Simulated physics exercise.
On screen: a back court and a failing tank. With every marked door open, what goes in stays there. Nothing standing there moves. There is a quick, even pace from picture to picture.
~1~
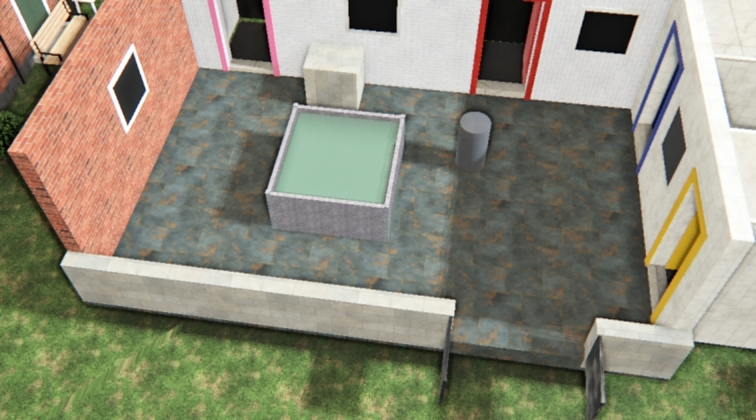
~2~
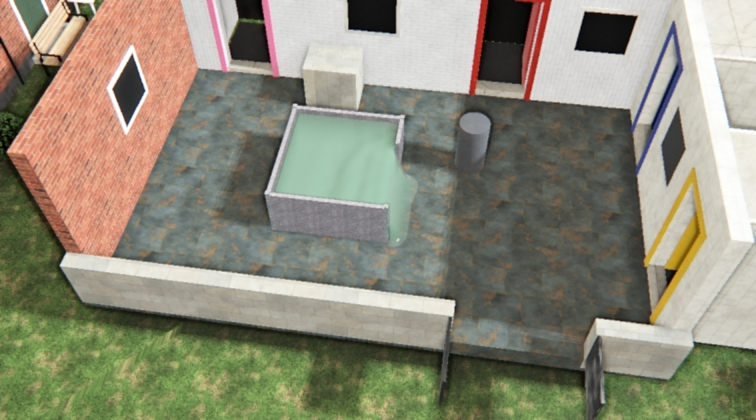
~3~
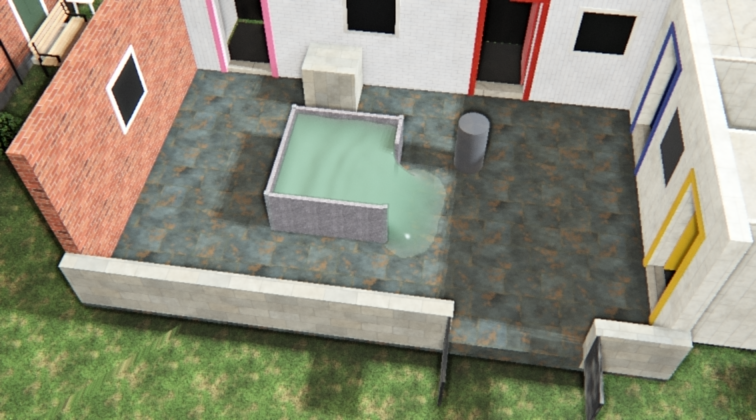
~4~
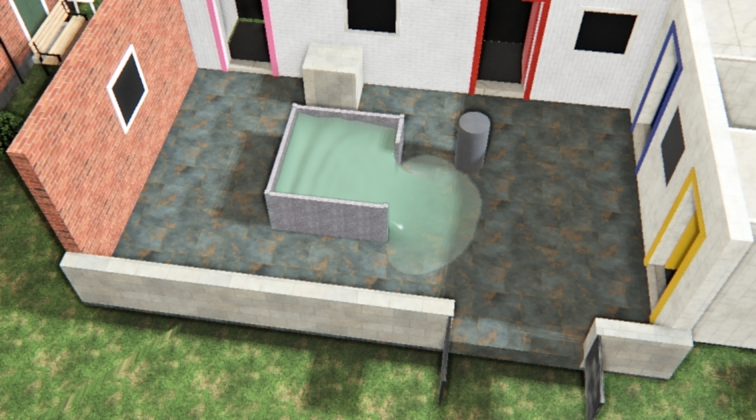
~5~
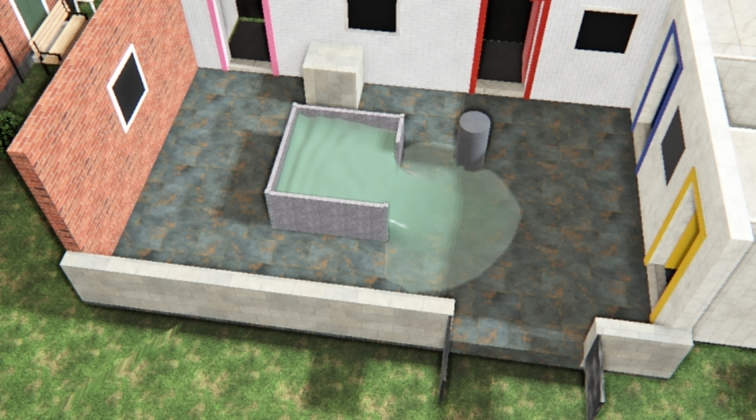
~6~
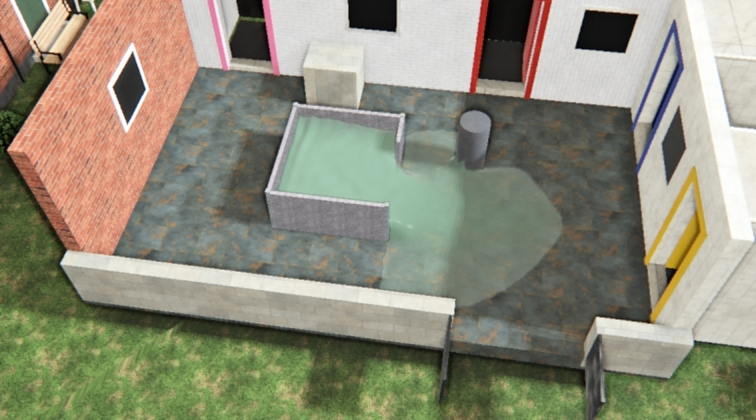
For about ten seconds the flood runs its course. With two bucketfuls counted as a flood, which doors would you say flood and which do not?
Blue door: Inside the limit. Red door: Inside the limit. Yellow door: Past the limit. Pink door: Inside the limit.
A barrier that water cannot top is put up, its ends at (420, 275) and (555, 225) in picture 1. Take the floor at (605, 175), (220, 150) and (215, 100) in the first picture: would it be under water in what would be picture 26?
Taking the points in order, they are inundated, high and dry and high and dry.
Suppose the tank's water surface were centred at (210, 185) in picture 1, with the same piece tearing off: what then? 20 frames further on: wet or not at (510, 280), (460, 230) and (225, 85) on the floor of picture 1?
Log: Flood; flood; no flood.
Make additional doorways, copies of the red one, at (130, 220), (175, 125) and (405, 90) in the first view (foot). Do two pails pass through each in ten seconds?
Stays below the line; stays below the line; stays below the line.
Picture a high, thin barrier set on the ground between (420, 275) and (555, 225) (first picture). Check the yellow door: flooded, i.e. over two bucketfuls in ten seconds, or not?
As it turns out, the yellow door is spared.
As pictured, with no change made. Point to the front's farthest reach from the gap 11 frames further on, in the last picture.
Roughly at (624, 112).
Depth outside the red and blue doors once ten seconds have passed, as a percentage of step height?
Roughly 40 % and 20 %, respectively.
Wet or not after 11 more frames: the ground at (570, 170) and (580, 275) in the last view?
Soaked, soaked.
A moment on, water covers 40 % of the floor; the blue door not reached, the red door not reached, the yellow door under two buckets in, the pink door not reached.
Next, water covers 40 % of the floor; the blue door wet at the sill, nothing in, the red door wet at the sill, nothing in, the yellow door far over two buckets in, the pink door not reached.
Then, water covers 45 % of the floor; the blue door wet at the sill, nothing in, the red door wet at the sill, nothing in, the yellow door far over two buckets in, the pink door not reached.
Later, water covers 55 % of the floor; the blue door wet at the sill, nothing in, the red door wet at the sill, nothing in, the yellow door far over two buckets in, the pink door not reached.
In the end, water covers 75 % of the floor; the blue door wet at the sill, nothing in, the red door wet at the sill, nothing in, the yellow door far over two buckets in, the pink door wet at the sill, nothing in.
